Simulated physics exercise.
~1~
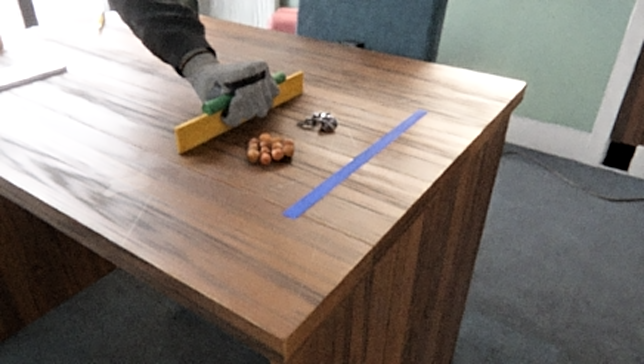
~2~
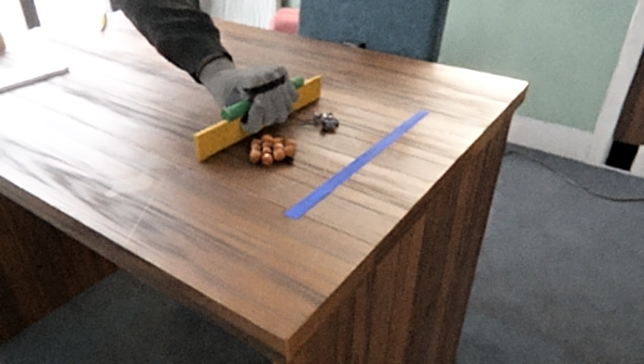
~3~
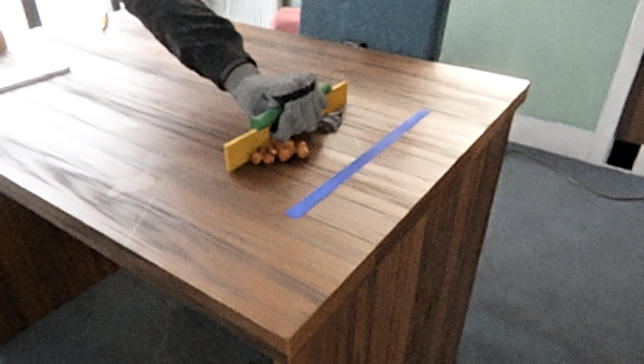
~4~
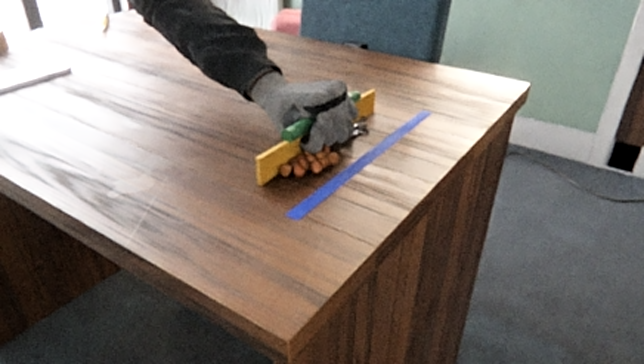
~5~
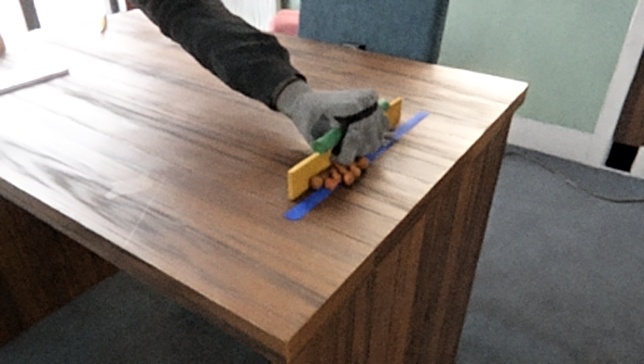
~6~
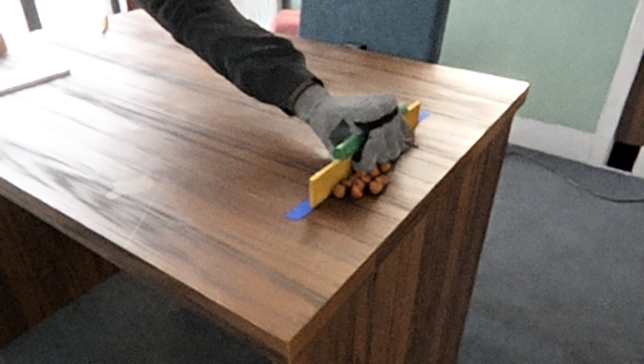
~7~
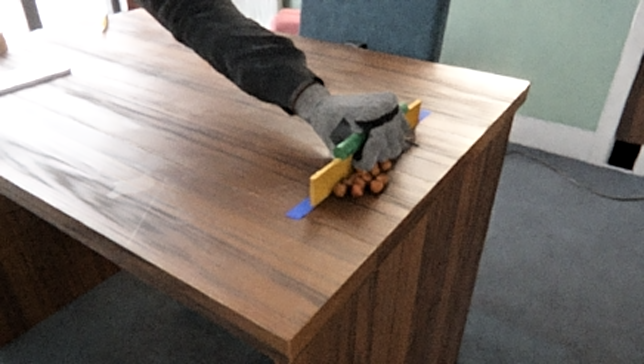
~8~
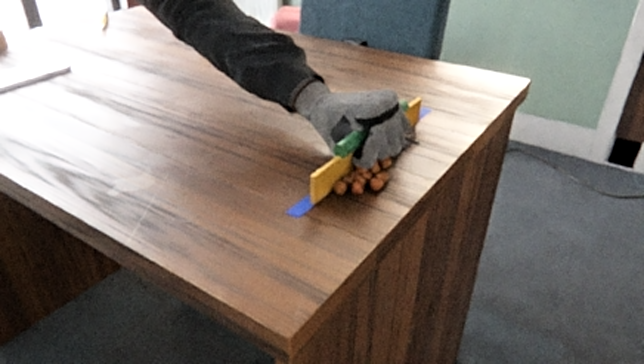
A gloved hand slides a yellow scraper with a green grip rightward across a wooden table, pushing a cluster of brown pieces and a smaller dark cluster toward blue tape, then stops at the tape, with the brown pieces just beyond it and still on the table.
